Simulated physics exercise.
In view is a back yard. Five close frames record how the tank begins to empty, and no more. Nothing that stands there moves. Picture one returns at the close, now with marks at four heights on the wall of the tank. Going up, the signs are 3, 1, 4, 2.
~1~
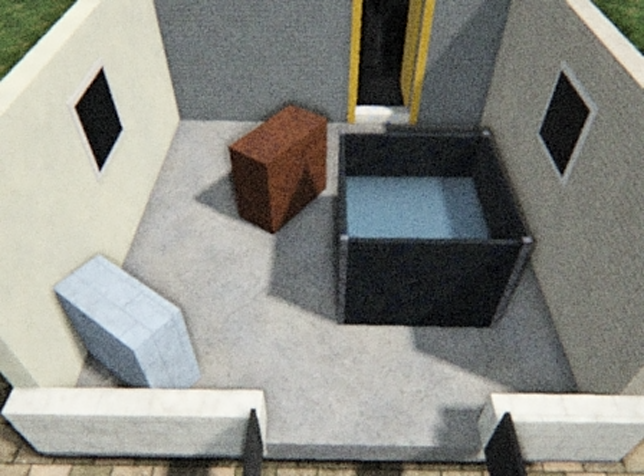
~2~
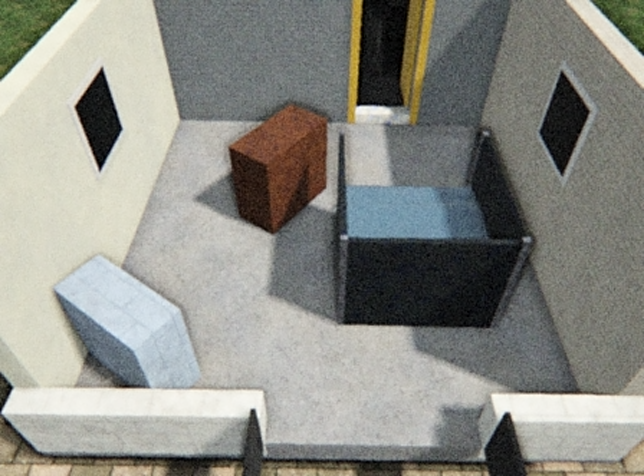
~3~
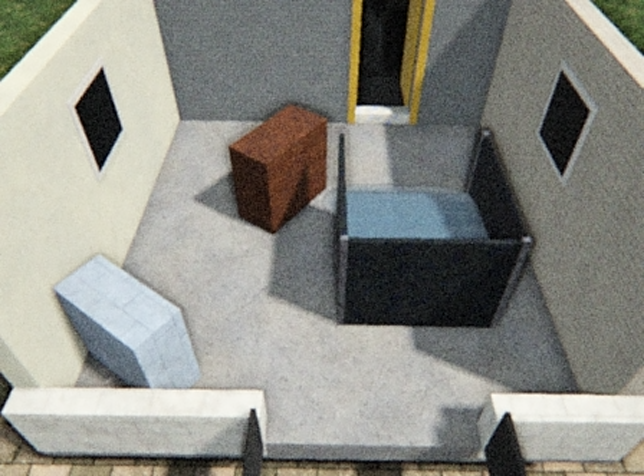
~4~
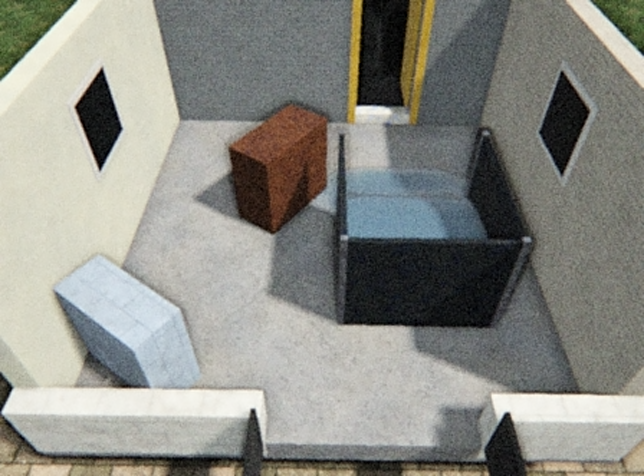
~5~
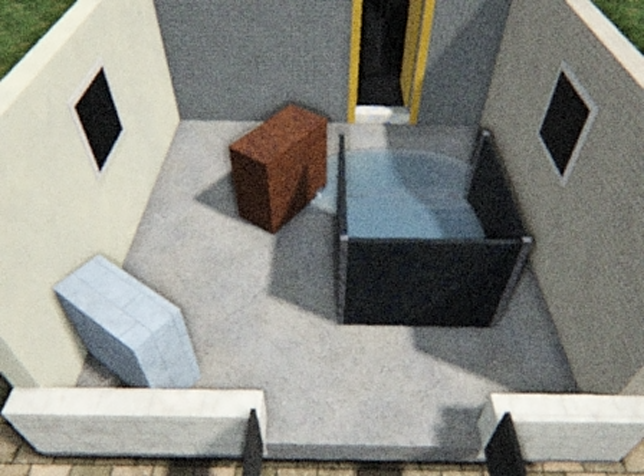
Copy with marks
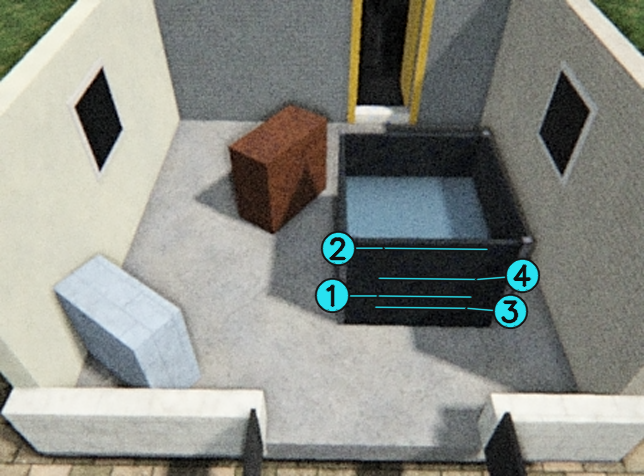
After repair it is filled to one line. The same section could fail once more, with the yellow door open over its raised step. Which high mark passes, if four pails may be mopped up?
The answer is mark 3.
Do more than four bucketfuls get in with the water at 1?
Yes.
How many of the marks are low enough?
One.
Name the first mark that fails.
Here it is mark 1.
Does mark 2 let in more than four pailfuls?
Yes, that goes wrong.
In cyan, 1 at (423, 296); 2 at (434, 248); 3 at (421, 307); 4 at (427, 278); from the bottom up 3, 1, 4, 2.
With 1, about 9 bucketfuls get in.
With 2, dozens of bucketfuls pour in.
With 3, a splash gets over, under a bucket.
With 4, dozens of bucketfuls pour in.
